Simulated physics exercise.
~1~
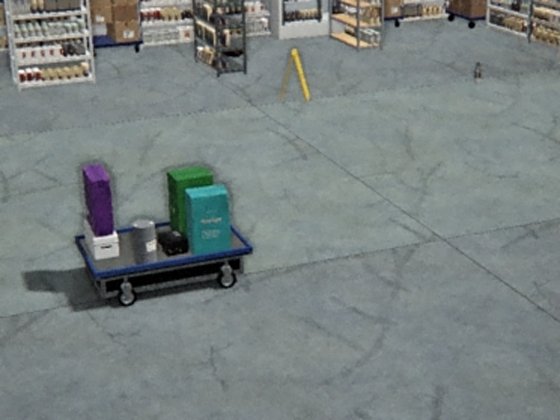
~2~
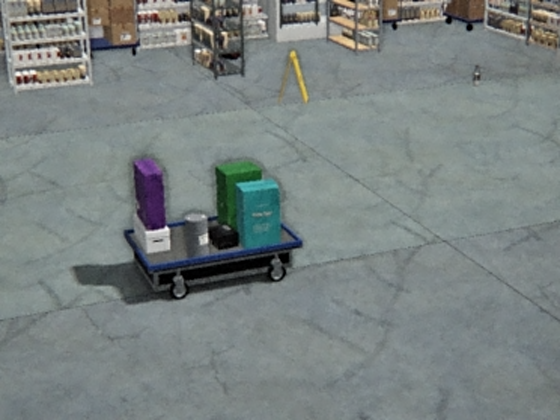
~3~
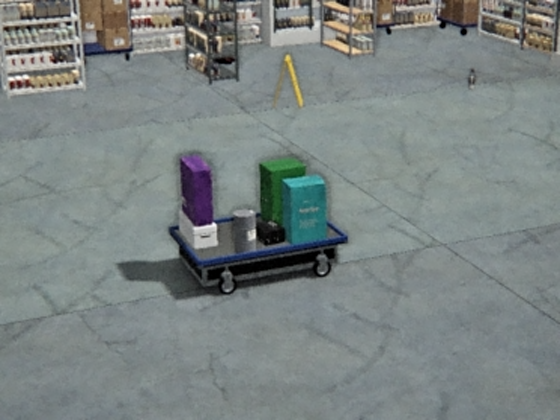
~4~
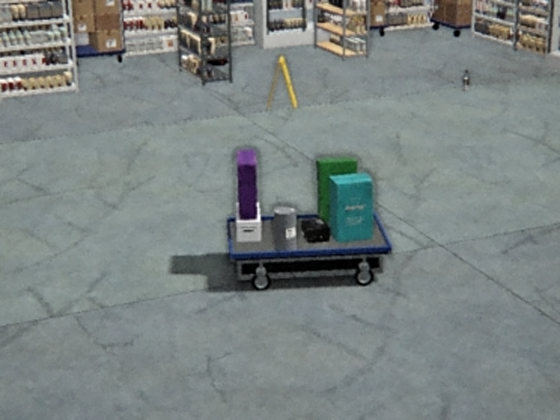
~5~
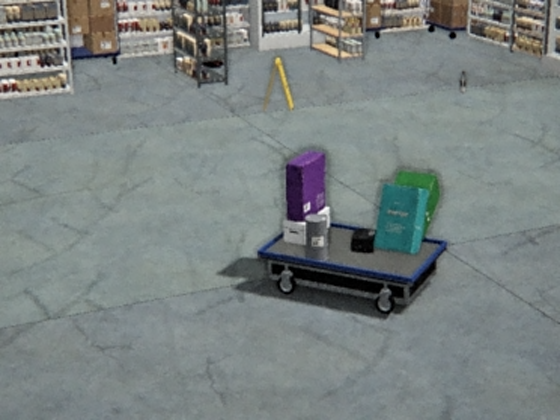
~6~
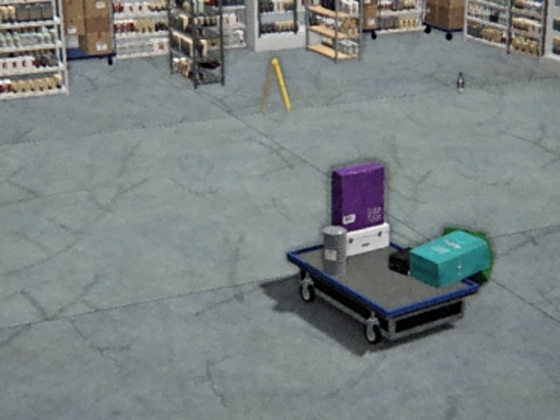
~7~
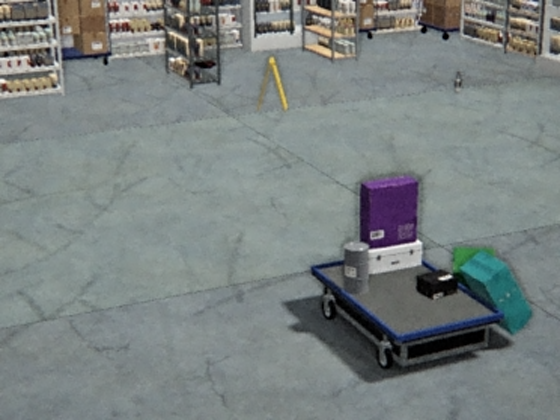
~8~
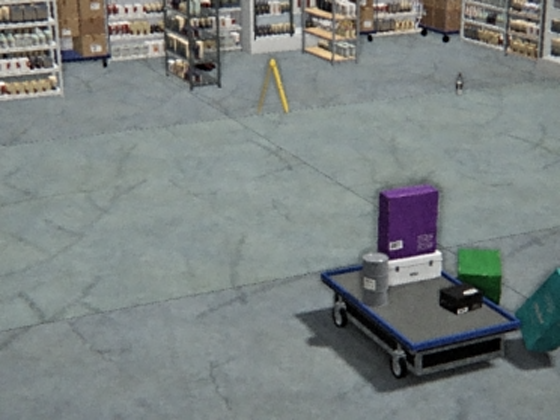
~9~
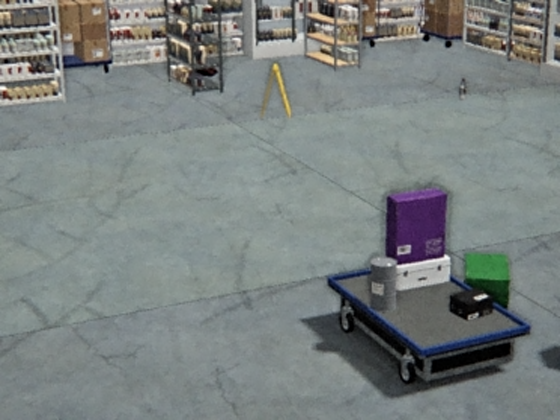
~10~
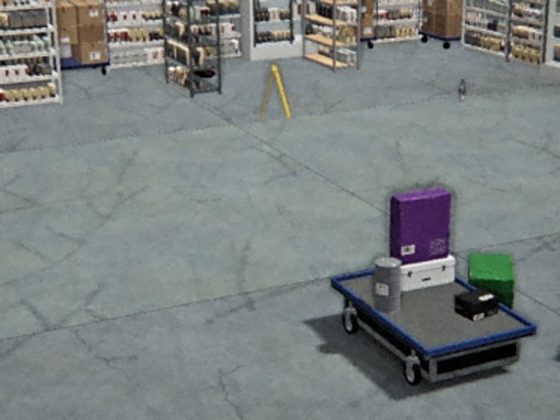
In a warehouse, a cart rolls right, turns, and stops after two boxes fall off.
